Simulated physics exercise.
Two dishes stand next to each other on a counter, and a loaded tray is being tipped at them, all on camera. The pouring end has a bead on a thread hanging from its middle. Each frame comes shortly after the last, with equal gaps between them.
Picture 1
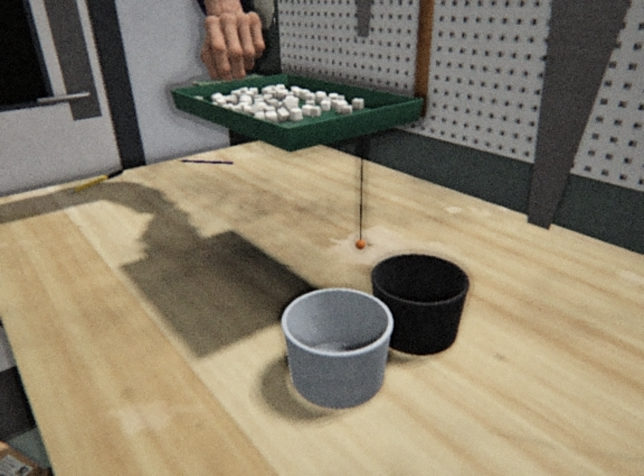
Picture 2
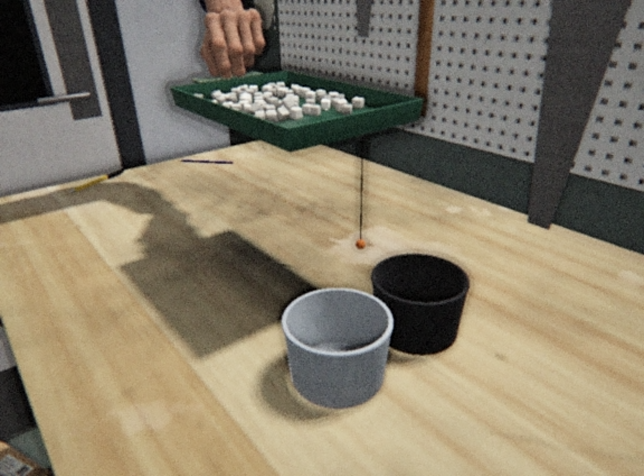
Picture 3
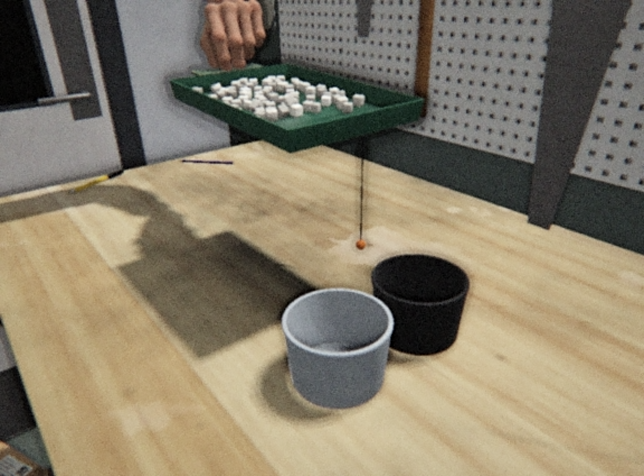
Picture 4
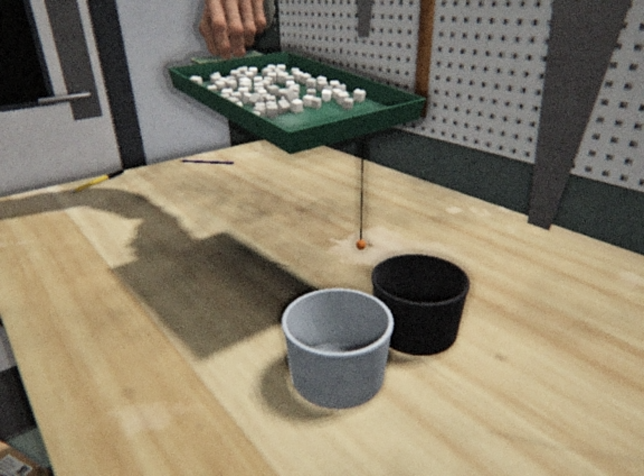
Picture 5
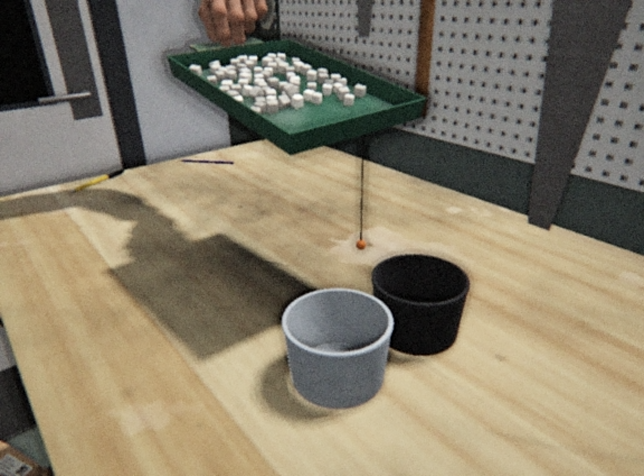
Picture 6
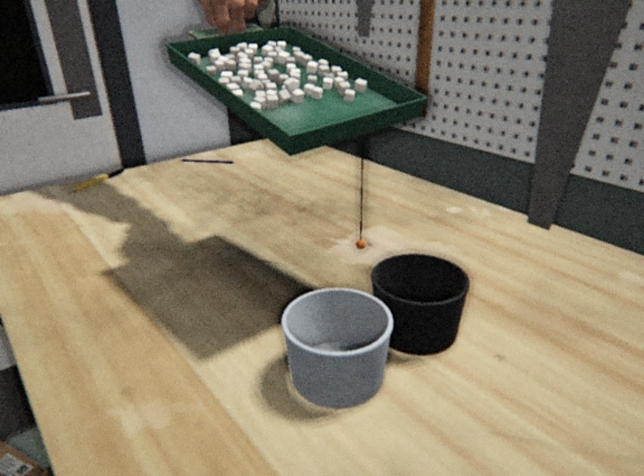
A green tray loaded with white sugar cubes sits nearly level above a wooden table, held by a hand at its far end, with a gray dish and a black dish below. The hand slowly raises that end, tilting the tray slightly toward its near left corner, while an orange bead hangs still.
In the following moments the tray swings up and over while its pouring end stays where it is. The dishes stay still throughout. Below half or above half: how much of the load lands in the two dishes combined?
Above half.
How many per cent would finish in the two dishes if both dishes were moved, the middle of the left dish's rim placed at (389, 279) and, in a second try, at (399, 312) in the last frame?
First placement: Some 40 %; second placement: Some 40 %.
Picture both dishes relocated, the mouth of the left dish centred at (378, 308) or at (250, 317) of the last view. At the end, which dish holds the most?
Result, try one: The dish further left; try two: The dish further right.
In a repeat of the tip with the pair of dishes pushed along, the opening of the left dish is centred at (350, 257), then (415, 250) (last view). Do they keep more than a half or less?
Short of half and then Short of half.
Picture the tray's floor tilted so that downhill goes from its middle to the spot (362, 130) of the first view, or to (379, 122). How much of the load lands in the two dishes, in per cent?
Around 50 per cent first, around 20 per cent next.
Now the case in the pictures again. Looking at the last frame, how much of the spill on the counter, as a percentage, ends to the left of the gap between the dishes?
Estimate: Roughly 60 %.
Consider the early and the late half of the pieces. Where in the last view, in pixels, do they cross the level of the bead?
At (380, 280) for the first part, then at (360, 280) for the others.
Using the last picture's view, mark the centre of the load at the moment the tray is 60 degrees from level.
The middle of the pieces sits at roughly (331, 102).
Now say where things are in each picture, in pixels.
The first frame shows corners of the pouring end near (288, 127) and (419, 99), level; middle of the load near (273, 105), sugar cubes; left dish near (373, 369); right dish near (454, 320); bead on its thread near (360, 245).
The second frame shows corners of the pouring end near (289, 127) and (419, 99), level; middle of the load near (273, 103).
The third frame shows corners of the pouring end near (289, 128) and (420, 99), tipped barely, lowest at the left corner; middle of the load near (273, 99).
The fourth frame shows corners of the pouring end near (290, 130) and (421, 98), tipped a little, lowest at the left corner; middle of the load near (273, 91).
The fifth frame shows corners of the pouring end near (291, 132) and (423, 98), tipped a little, lowest at the left corner; middle of the load near (273, 84).
The sixth frame shows corners of the pouring end near (291, 133) and (423, 97), tipped a little, lowest at the left corner; middle of the load near (273, 76); left dish near (373, 369); right dish near (455, 320).
Shortly afterwards, tray tipped steeply; all but a few on the tray; only a few in the air.
Next, tray tipped right over; all but a few on the tray; a little in the left dish; only a few outside both.
Some moments later, tray tipped past a quarter turn; near half in the left dish; near a third in the right dish; near a quarter outside both.
In the end, tray tipped past a quarter turn; near half in the left dish; near a third in the right dish; near a quarter outside both.
